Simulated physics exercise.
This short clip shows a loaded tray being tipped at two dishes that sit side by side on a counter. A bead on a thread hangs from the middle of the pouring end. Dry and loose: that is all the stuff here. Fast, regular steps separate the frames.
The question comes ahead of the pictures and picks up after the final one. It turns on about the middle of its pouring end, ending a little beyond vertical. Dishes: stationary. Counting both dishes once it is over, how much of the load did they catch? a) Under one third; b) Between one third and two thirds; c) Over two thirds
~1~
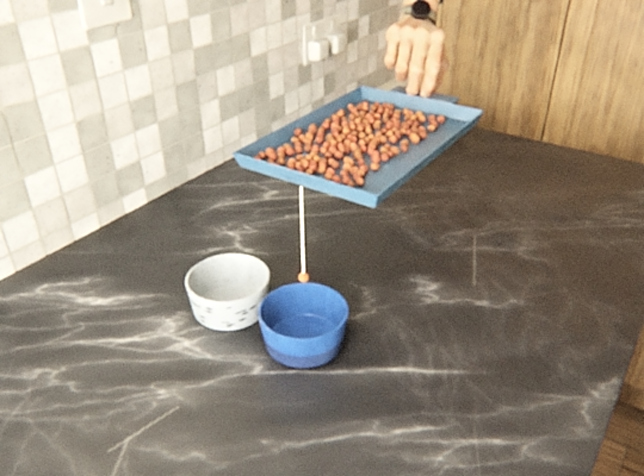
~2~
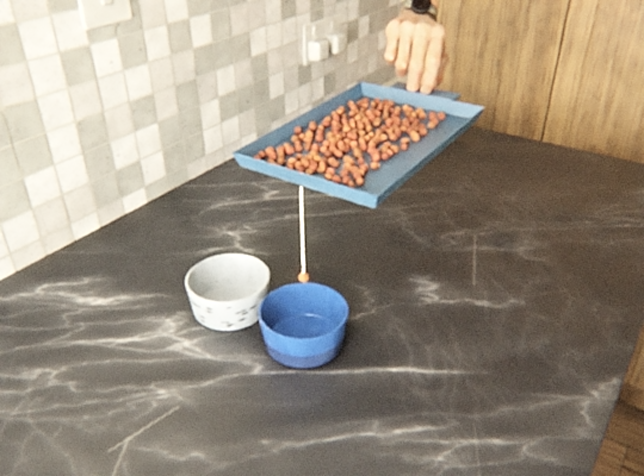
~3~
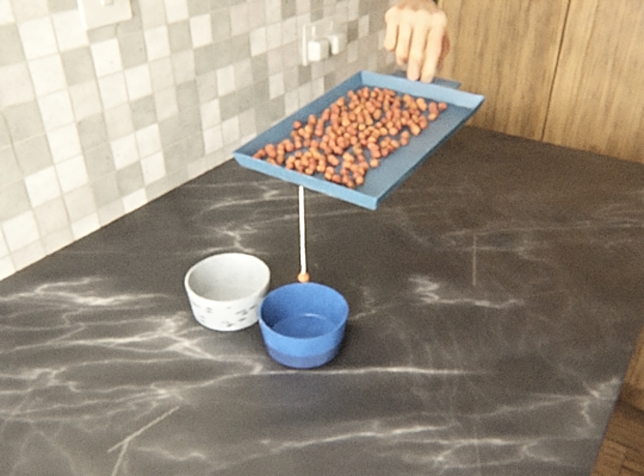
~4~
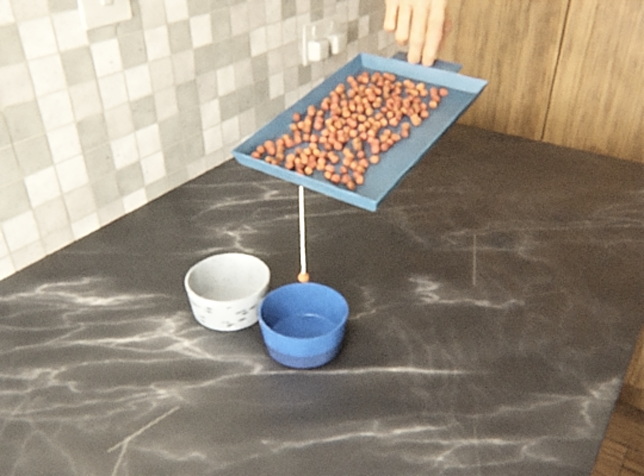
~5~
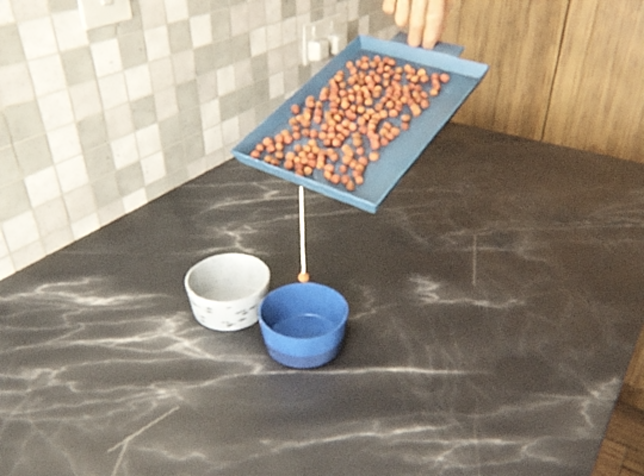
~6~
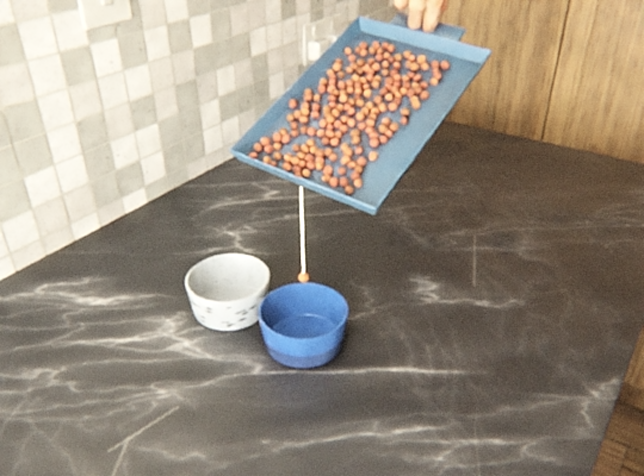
Between one third and two thirds.
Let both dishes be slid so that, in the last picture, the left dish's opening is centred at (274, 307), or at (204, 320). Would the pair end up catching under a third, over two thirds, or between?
Trial 1 - beyond two thirds. Trial 2 - under a third.
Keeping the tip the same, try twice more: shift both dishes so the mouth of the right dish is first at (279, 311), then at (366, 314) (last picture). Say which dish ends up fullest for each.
Placement one gives the one at right, placement two gives the one at right.
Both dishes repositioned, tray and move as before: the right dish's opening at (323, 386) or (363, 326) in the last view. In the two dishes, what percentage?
The first gives 20 %, the second 70 %.
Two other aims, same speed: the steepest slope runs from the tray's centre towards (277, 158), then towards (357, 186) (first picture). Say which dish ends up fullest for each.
In the first case it's the dish to the left, and in the second it's the dish to the right.
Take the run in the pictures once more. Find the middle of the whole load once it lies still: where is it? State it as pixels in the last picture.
Around (323, 359), give or take.
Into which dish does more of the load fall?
The fuller one is the rightmost dish.
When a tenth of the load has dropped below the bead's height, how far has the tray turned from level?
It's turned some 70 degrees by then.
Shortly afterwards, tray tipped steeply; the bulk on the tray; only a few in the right dish; near a quarter in the air.
Next, tray tipped past a quarter turn; a little on the tray; near a quarter in the right dish; near a third outside both; near a quarter in the air.
Some moments later, tray tipped past a quarter turn; near half in the right dish; near half outside both.
In the end, tray tipped past a quarter turn; near half in the right dish; none at all in the left dish; near half outside both.
